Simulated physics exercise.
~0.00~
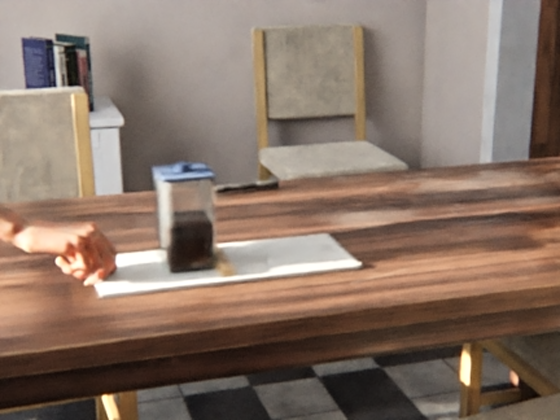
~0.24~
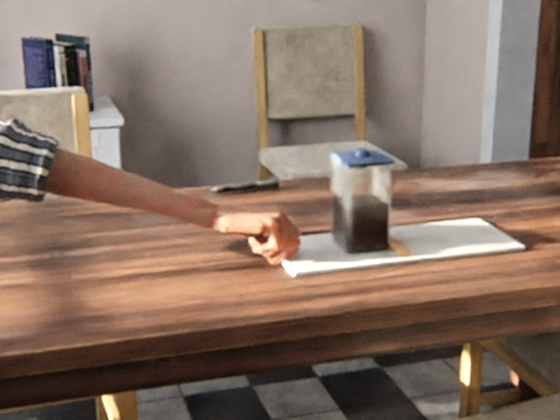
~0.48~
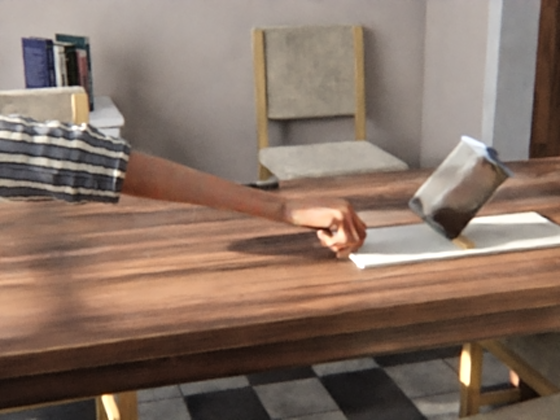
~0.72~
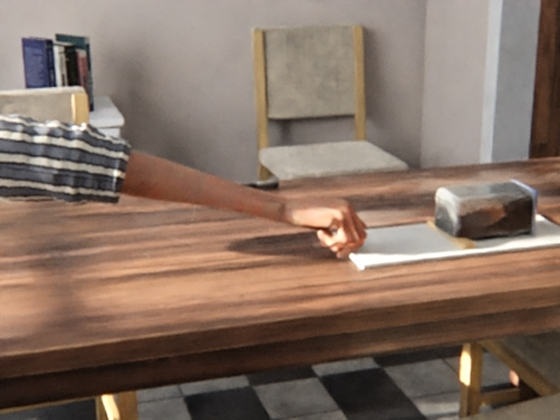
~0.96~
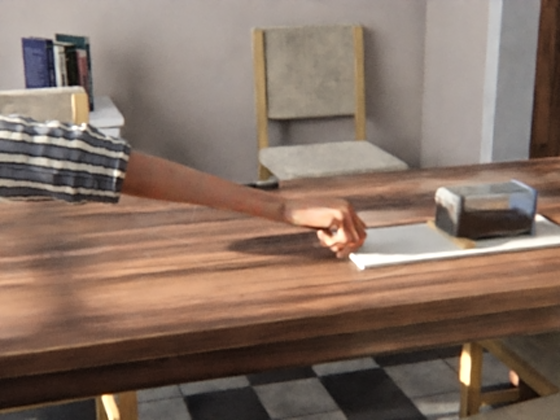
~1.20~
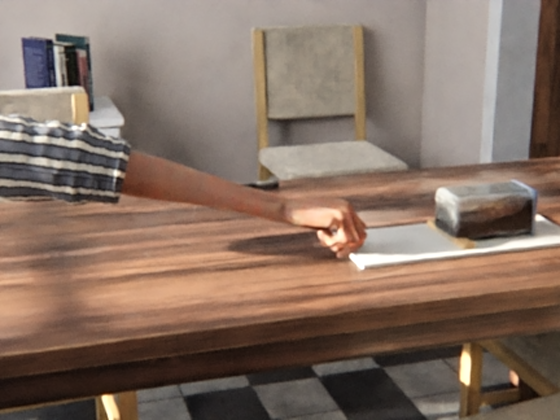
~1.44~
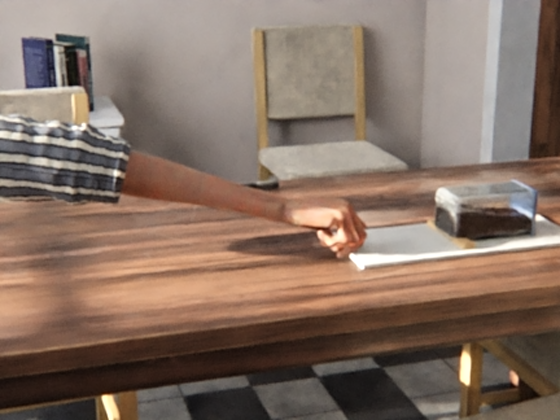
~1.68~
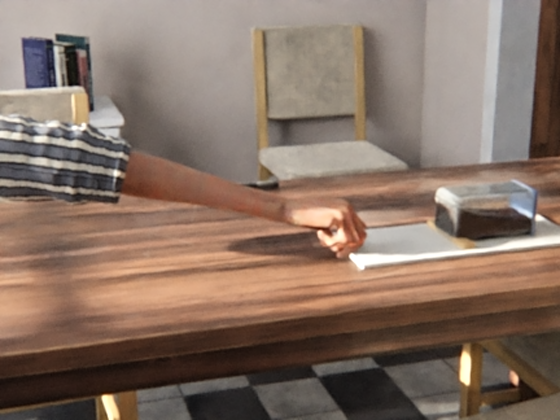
A hand pushing a white board rightward across a wooden table, the blue-capped canister on it tipping over and lying on its side.
